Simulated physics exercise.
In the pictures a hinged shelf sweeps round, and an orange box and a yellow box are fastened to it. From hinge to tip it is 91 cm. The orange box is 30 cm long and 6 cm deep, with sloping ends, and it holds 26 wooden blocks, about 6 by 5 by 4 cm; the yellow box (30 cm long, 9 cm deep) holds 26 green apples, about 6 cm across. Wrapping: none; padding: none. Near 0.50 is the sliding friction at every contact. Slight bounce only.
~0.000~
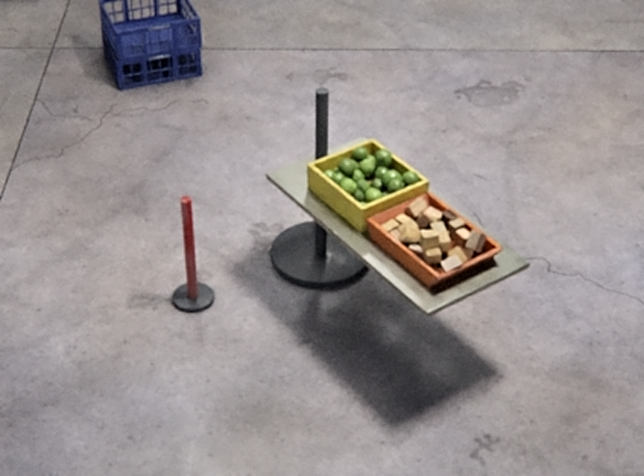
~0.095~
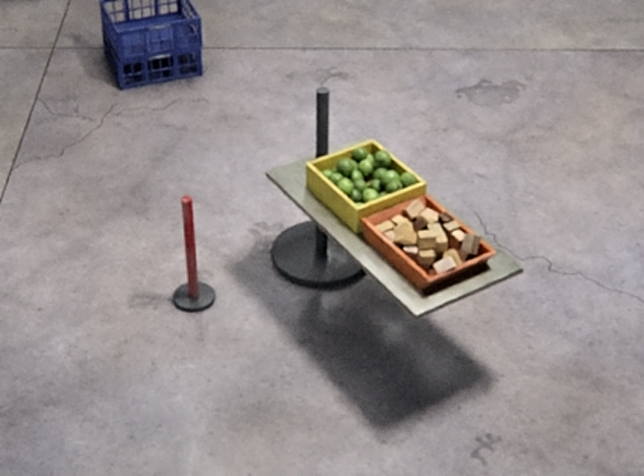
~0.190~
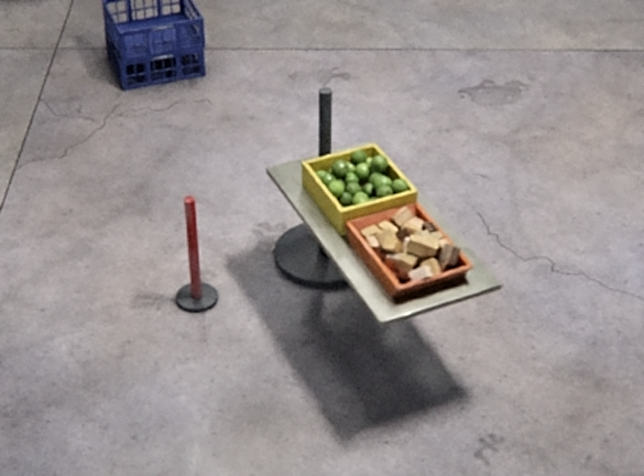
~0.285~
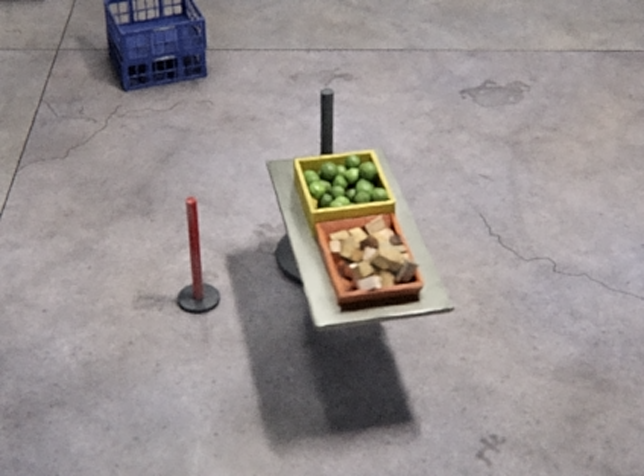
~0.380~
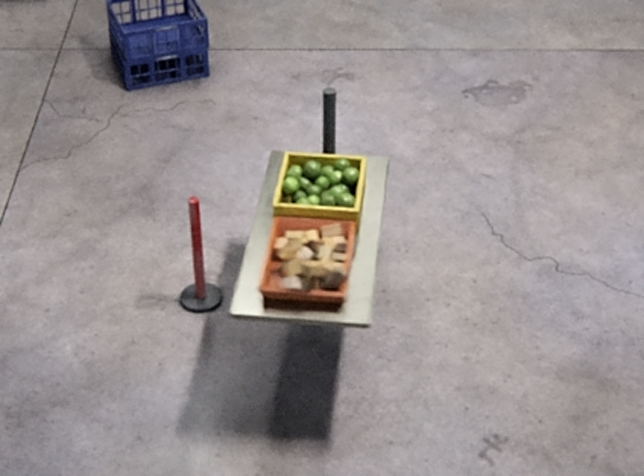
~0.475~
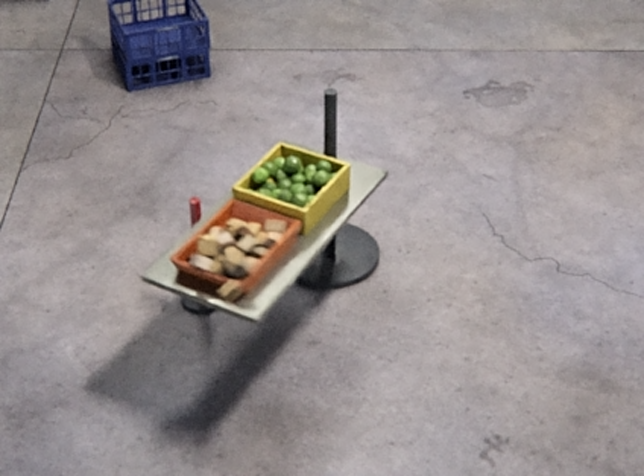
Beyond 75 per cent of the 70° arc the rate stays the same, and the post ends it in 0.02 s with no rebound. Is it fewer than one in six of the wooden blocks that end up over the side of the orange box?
No, more than one in six do.
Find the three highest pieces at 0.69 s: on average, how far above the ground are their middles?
About 68 cm.
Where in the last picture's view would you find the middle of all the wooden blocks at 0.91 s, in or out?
Centre approx. at (190, 234).
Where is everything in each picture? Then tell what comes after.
In the first picture (we follow the rim corner now nearest the camera), orange box at (438, 276); yellow box (its farthest corner) at (374, 141); swung 0°; nothing out yet.
The second picture shows orange box at (428, 278); yellow box at (374, 141); swung 3°.
The third picture shows orange box at (398, 286); yellow box at (375, 145); swung 10°.
The fourth picture shows orange box at (341, 293); yellow box at (372, 152); swung 23°.
The fifth picture shows orange box at (260, 286); yellow box at (364, 159); swung 41°.
The sixth picture shows orange box at (173, 258); yellow box at (347, 165); swung 64°; 1 out, the lowest block at (230, 291).
After 0.49 s, the shelf hits the red post.
After 0.57 s, 6 of 26 out of the orange box and 0 of 26 out of the yellow box.
After 0.69 s, 9 of 26 out of the orange box and 0 of 26 out of the yellow box.
After 0.91 s, 10 of 26 out of the orange box and 0 of 26 out of the yellow box.
When it is over (at 1.34 s), 10 of 26 out of the orange box and 0 of 26 out of the yellow box. Asked share, 10 of 26, 38 per cent.
